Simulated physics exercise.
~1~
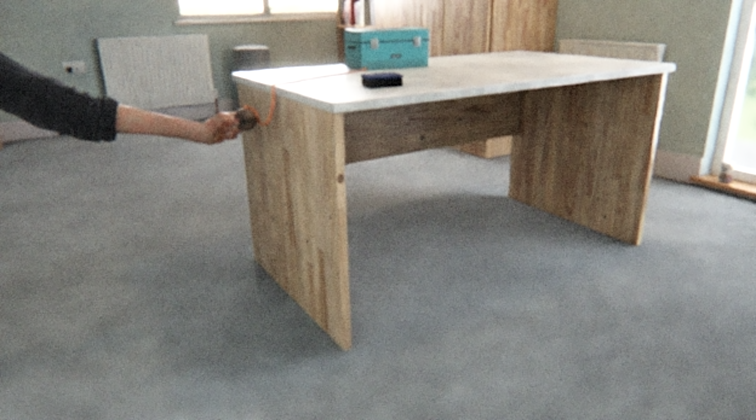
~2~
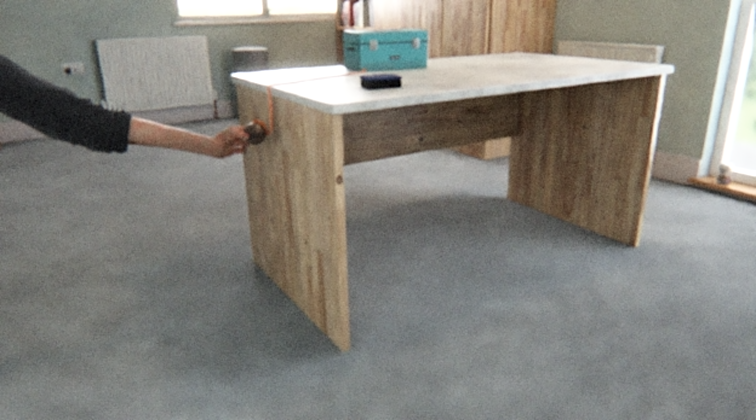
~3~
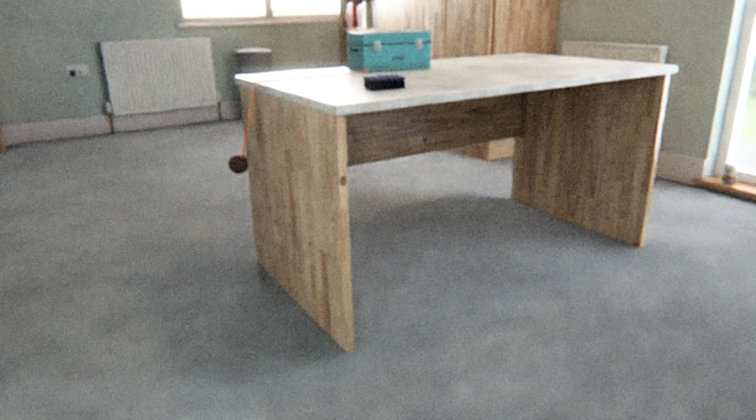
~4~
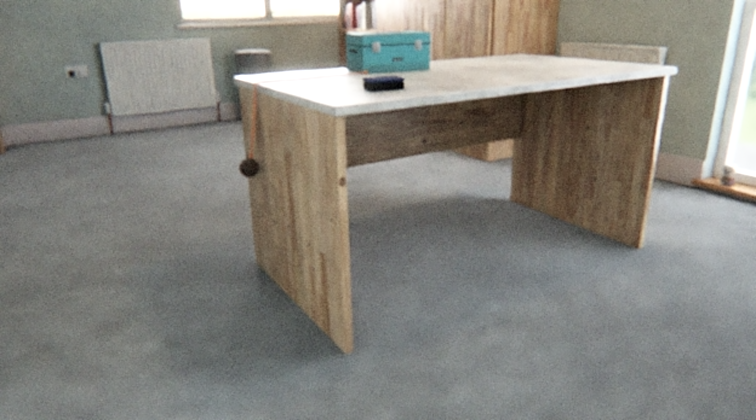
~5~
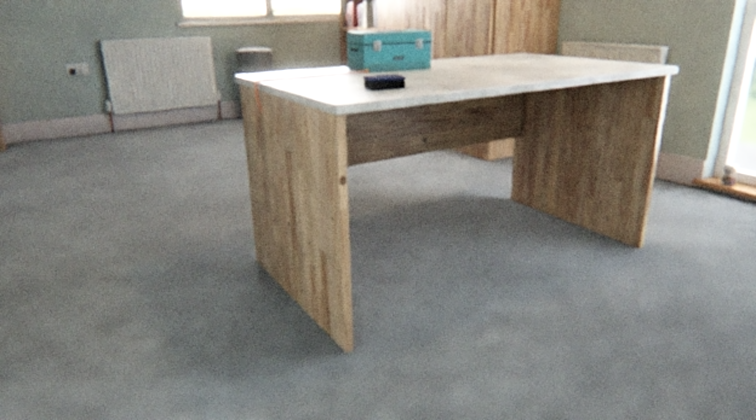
In a carpeted room, a hand held a small brown ball by a desk's left end and let go, leaving it dangling there before it went out of sight, while the turquoise toolbox and dark sponge stayed put on top.
